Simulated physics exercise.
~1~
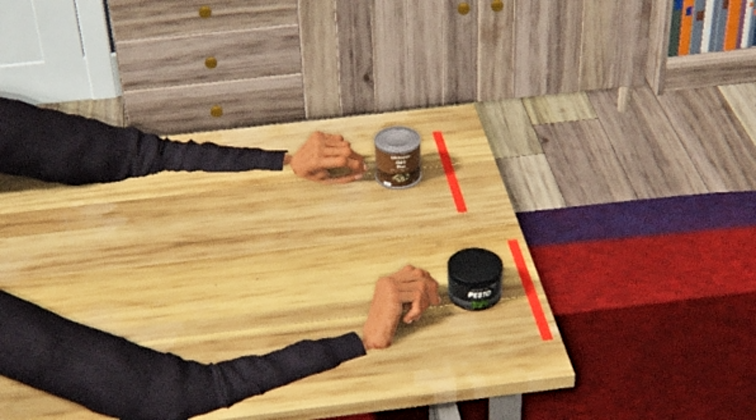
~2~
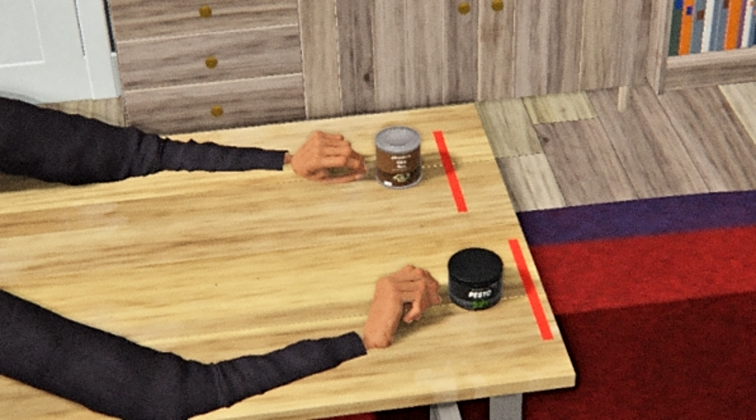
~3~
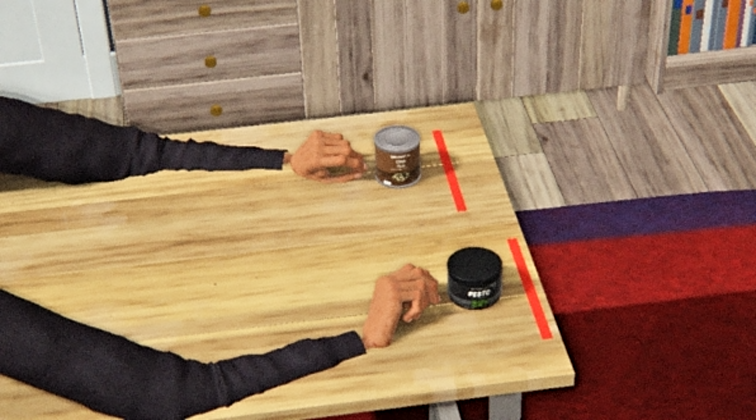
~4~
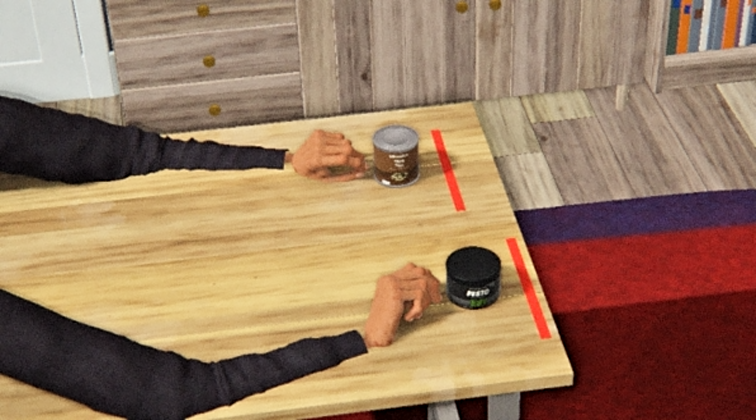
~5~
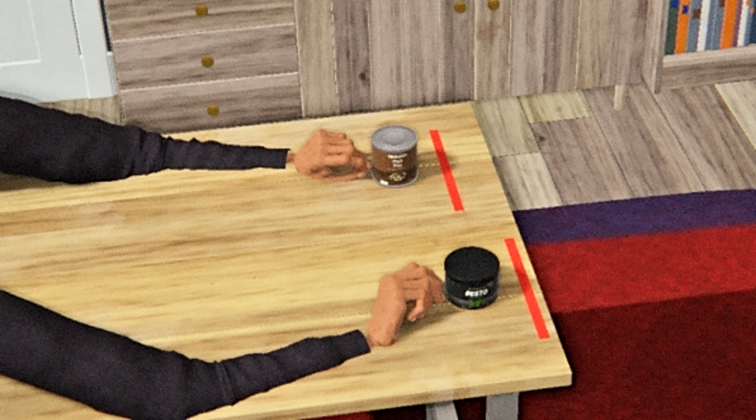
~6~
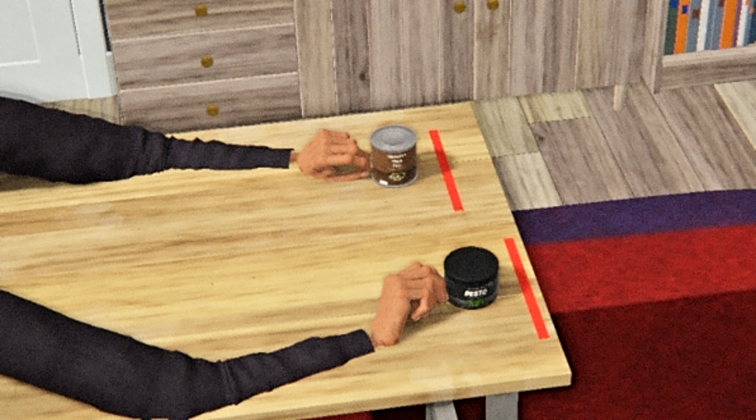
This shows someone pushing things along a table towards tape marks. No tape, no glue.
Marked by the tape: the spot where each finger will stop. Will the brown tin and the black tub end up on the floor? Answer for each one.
One by one: My guess is the brown tin is still up there afterwards; my guess is the black tub has come off afterwards.
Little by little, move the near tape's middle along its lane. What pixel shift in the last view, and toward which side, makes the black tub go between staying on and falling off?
20 px or so, leftward.
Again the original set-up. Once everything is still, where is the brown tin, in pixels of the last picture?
Once it all settles, the centre sits at about (473, 148).
Then, 1.12 s later than the last frame, brown tin shifted about its own width near (462, 149); black tub tilted by 6° near (548, 270).
Then, 1.48 s later than the last frame, brown tin shifted well along near (473, 148); black tub dropping near (592, 383).
When it is over, the brown tin is still on the table, near (473, 148); the black tub drops to the floor.
